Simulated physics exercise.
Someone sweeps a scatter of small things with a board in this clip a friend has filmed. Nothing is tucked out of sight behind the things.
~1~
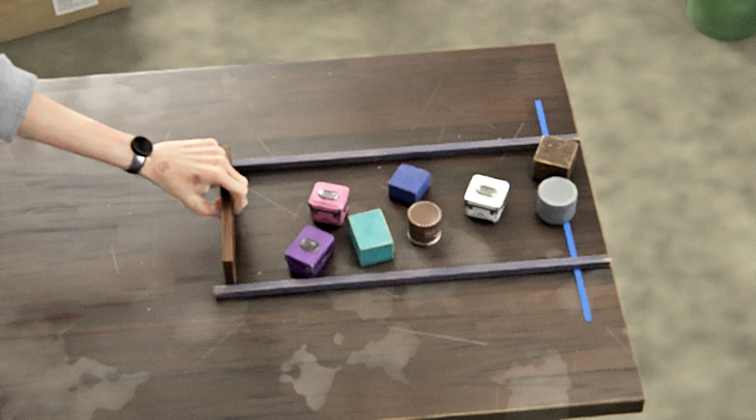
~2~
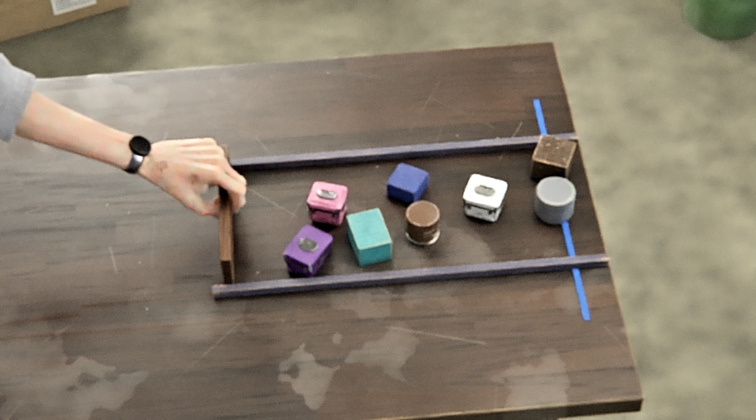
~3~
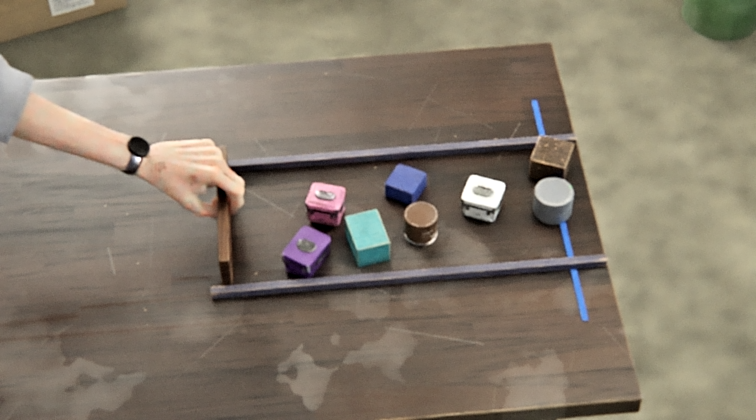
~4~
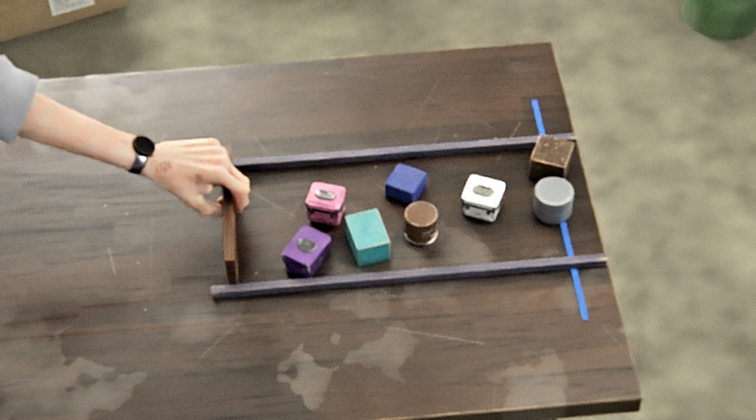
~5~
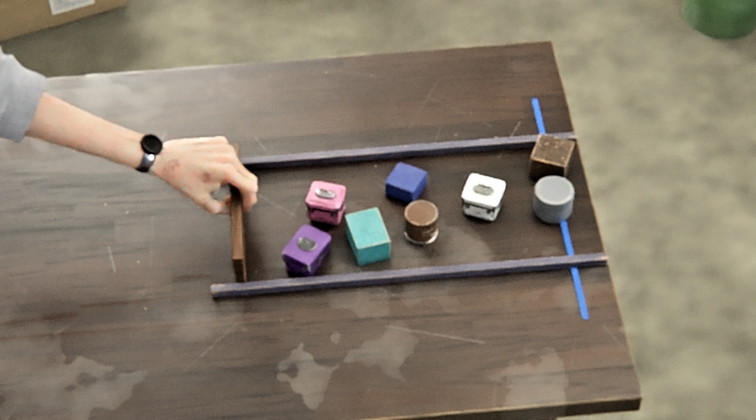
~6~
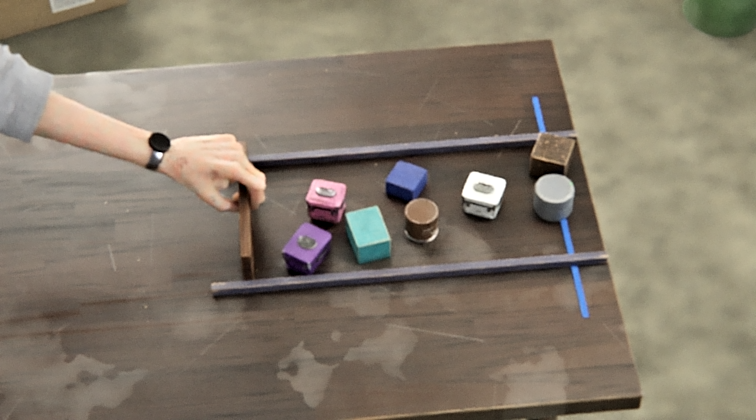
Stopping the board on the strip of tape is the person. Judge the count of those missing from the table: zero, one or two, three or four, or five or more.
The number that tip off is going to be more than four.
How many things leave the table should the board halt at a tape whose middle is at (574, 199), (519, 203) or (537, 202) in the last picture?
In order, the counts are 5, 2 and 2.
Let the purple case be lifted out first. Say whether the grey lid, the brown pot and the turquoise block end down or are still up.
The grey lid ends up down, the brown pot ends up down and the turquoise block keeps its place.
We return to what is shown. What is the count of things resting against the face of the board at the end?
Contact count: 3.
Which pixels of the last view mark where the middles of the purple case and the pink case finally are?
The purple case stops around (582, 224); the pink case around (573, 179).
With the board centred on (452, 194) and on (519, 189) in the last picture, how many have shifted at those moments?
At the first point the count is 6, at the second it's 8.
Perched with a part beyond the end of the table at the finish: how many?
I'd put it at 0.
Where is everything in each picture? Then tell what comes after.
Black block (555, 160); grey lid (557, 201); white case (486, 199); board (228, 215); tape (562, 203), in the first frame.
Grey lid (555, 201); brown pot (423, 223), in the second frame.
White case (483, 200); board (224, 215), in the third frame.
Black block (552, 159); purple case (307, 253), in the fourth frame.
Grey lid (553, 200); turquoise block (368, 237), in the fifth frame.
Black block (552, 157); grey lid (554, 198); white case (483, 196); board (245, 211); tape (559, 200), in the sixth frame.
Soon after, none off yet; black block at rest near (552, 157); grey lid at rest near (554, 198); white case at rest near (483, 196).
After that, none off yet; black block at rest near (552, 157); grey lid at rest near (554, 198); white case moving near (486, 194).
And then, none off yet; black block at rest near (552, 157); grey lid displaced about its own width near (592, 196); white case displaced well along near (554, 188).
In the end, the number that fall off is five or more; gone, turquoise block, brown pot, white case, grey lid and black block.
